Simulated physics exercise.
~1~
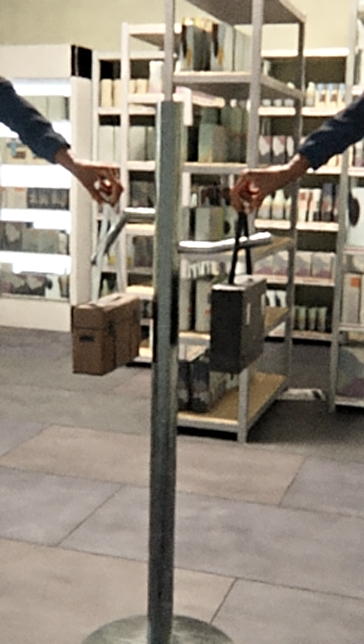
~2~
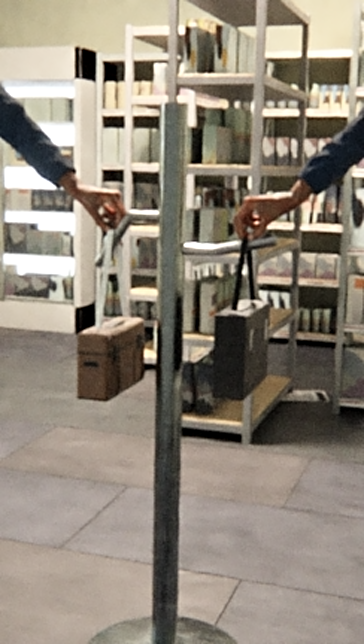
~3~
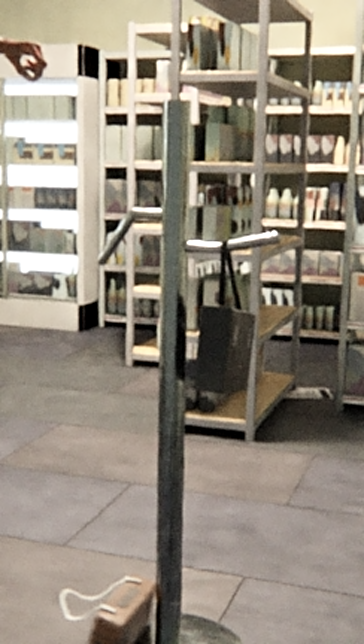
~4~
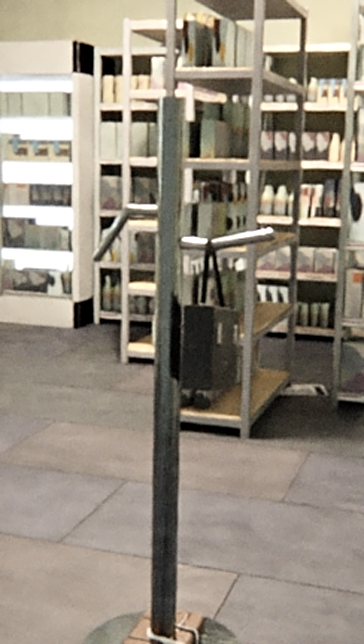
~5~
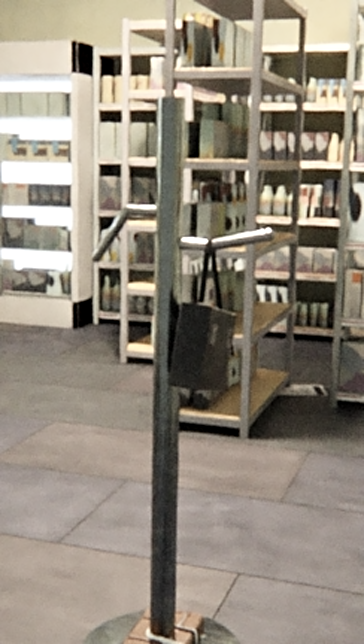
The footage shows two hands lowering a brown case and a black case by their loops onto pegs on either side of a stand; once released, the brown case drops to the floor and lies by the base, while the black case swings, still hanging from the right peg.
